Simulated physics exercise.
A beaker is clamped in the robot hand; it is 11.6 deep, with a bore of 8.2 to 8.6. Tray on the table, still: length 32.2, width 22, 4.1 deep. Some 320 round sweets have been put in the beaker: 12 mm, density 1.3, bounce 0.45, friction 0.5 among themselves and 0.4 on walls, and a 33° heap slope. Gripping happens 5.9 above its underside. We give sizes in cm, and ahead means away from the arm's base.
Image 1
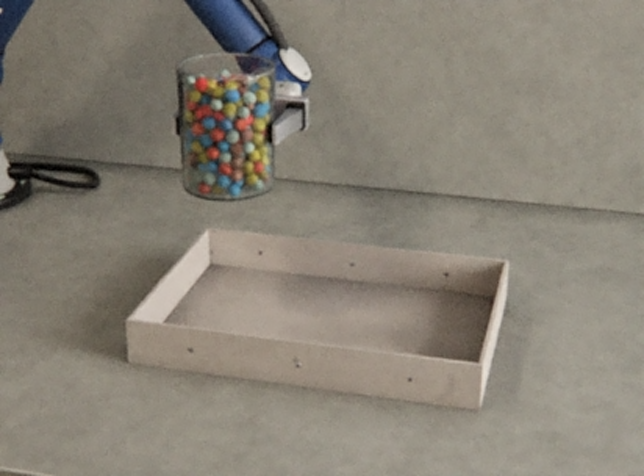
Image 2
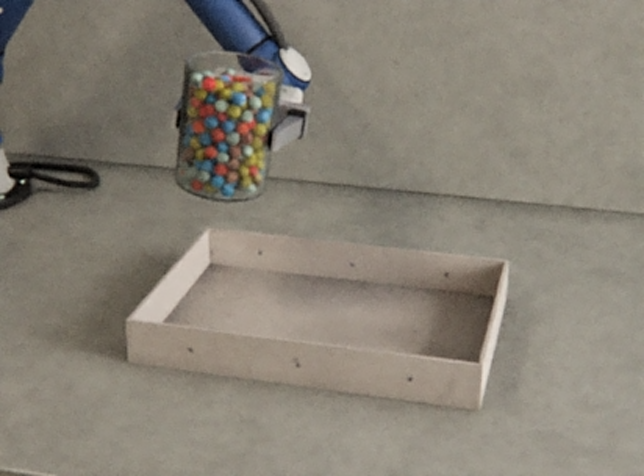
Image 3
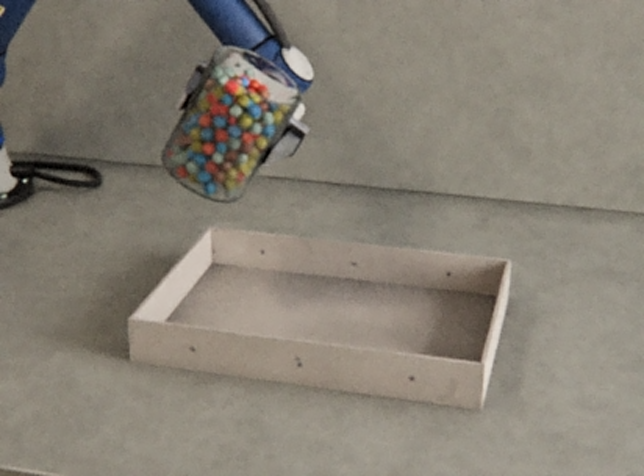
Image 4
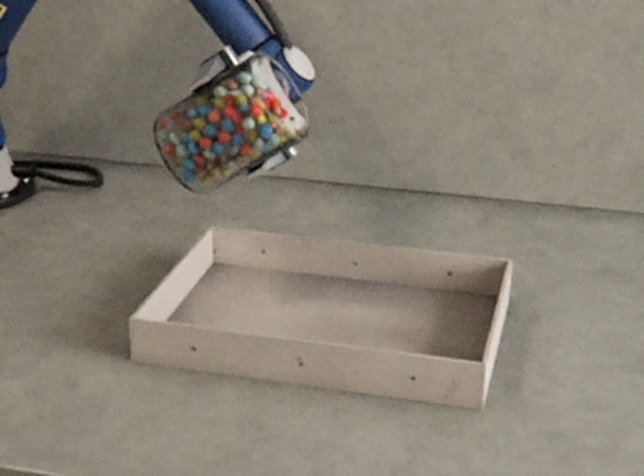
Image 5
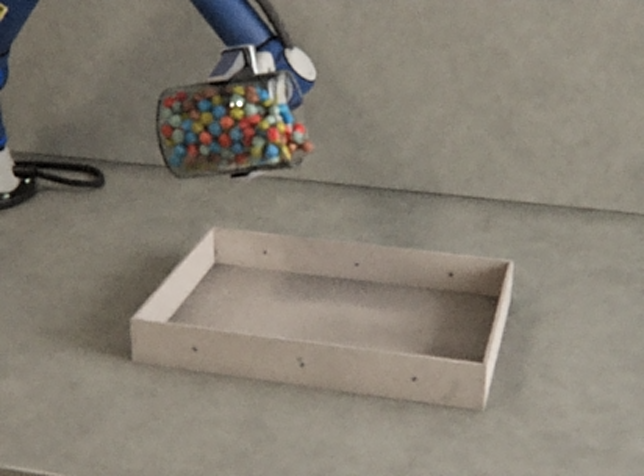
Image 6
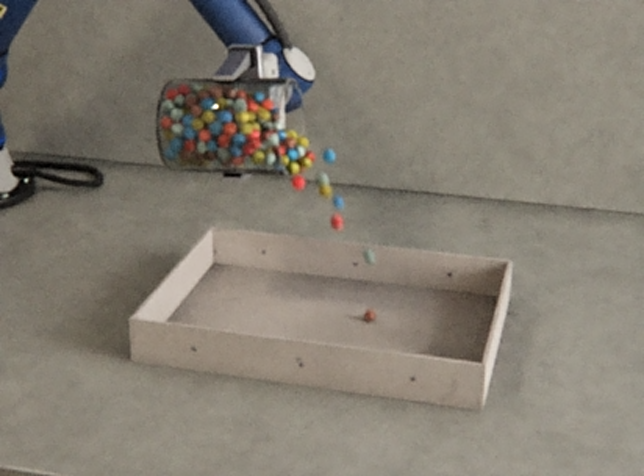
To begin with, a blue robot arm holds a clear beaker of colourful round sweets upright above an empty, shallow tray on a table. The arm rotates the beaker until it lies nearly sideways, its mouth facing right, and a few sweets tumble over the rim down toward the tray, one already inside it.
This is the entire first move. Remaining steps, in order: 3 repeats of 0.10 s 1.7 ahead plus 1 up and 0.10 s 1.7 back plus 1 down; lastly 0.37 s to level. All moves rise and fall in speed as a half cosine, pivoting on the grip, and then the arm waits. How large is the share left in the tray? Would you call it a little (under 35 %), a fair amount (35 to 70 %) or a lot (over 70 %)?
I would call it a fair amount, 35 to 70 %.
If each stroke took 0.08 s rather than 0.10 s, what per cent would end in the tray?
In that case around 60 per cent.
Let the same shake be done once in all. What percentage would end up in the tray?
In that case, some 30 per cent.
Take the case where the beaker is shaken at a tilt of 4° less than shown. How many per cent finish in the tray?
It would be near 45 per cent.
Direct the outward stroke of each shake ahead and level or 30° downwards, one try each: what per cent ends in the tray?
Roughly 50 per cent, then 40 per cent.
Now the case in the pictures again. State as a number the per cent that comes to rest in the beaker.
Around 45 in a hundred.
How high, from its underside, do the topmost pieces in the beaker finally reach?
Height at rest: About 7.0 centimetres.
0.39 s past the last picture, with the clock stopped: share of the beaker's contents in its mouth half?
Share in the mouth half: About 60 %.
Then, 0.39 s after the last picture, tilted 86° forward, highest piece 21 above the table; 217 in the beaker, 71 in the tray, 28 in flight or on a rim.
Then, 0.78 s after the last picture, tilted 46° forward, highest piece 22 above the table; 171 in the tray, 141 in the beaker, 4 in flight or on a rim.
Then, 1.17 s after the last picture, level, highest piece 21 above the table; 176 in the tray, 140 in the beaker.
Then, 2.22 s after the last picture, level, highest piece 21 above the table; 176 in the tray, 140 in the beaker.
Final count, 176 in the tray, 140 in the beaker. That is 56 % in the tray.
